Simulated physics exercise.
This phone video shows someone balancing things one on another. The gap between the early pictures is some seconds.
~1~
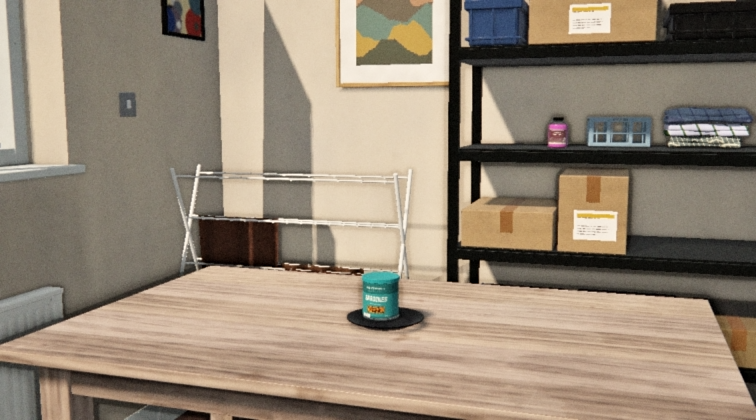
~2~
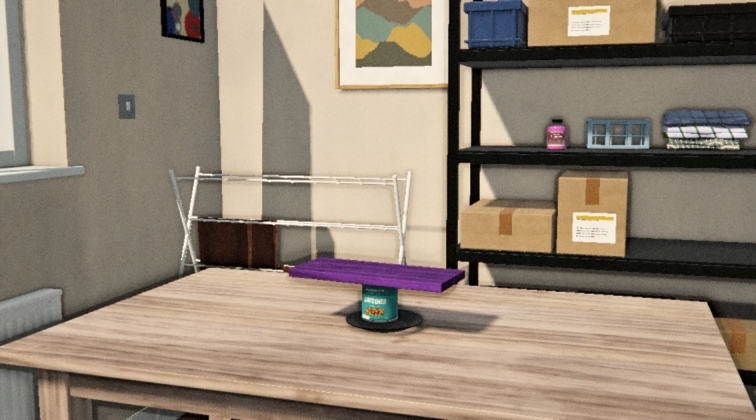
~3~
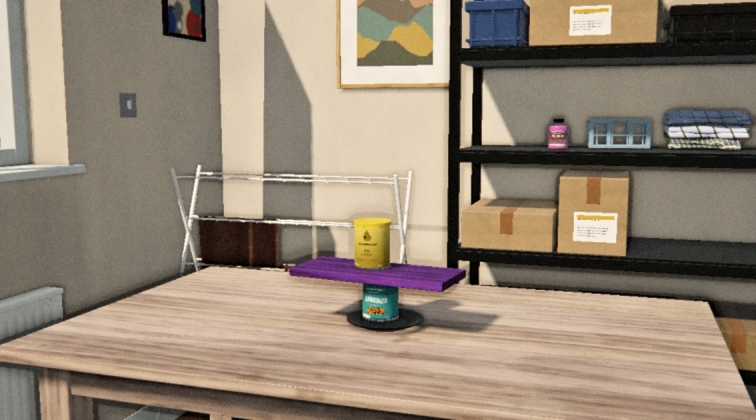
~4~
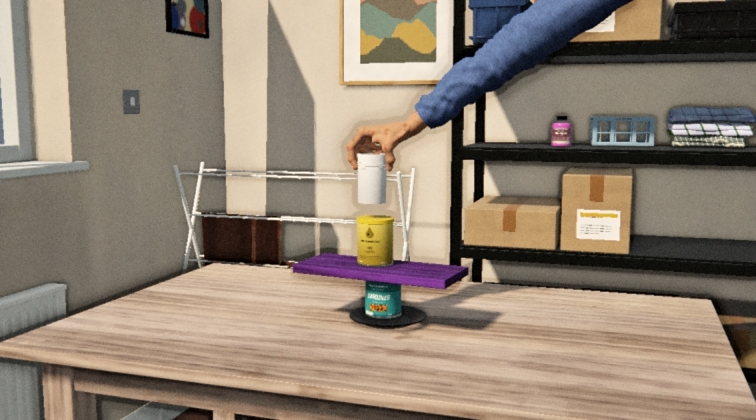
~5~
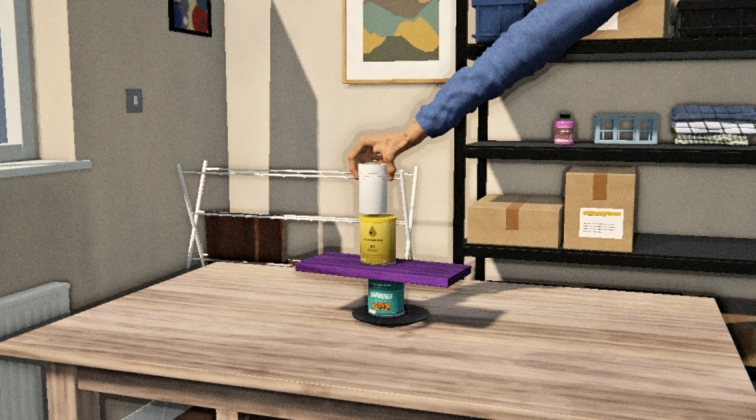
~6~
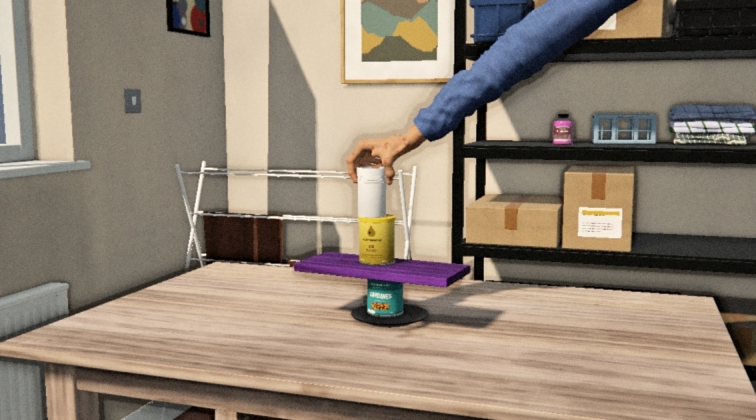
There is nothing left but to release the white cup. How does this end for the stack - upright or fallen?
Steady.
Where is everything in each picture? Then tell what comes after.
In the first picture, the last thing is not in view yet.
In the second picture, the last thing is not in view yet; purple board (376, 274).
In the third picture, the last thing is not in view yet; yellow pot (372, 244).
The fourth picture shows on its way; white cup (372, 178); purple board (380, 270).
The fifth picture shows on its way; white cup (373, 188); yellow pot (378, 239).
The sixth picture shows in place under the hand; white cup (372, 192); purple board (382, 268).
Then, 0.20 s after the last picture, nothing has stirred.
Then, 0.90 s after the last picture, white cup resting near (372, 192).
At rest, all 5 in place. Seen from the same camera at the end, white cup near (371, 192). The pile stays up.
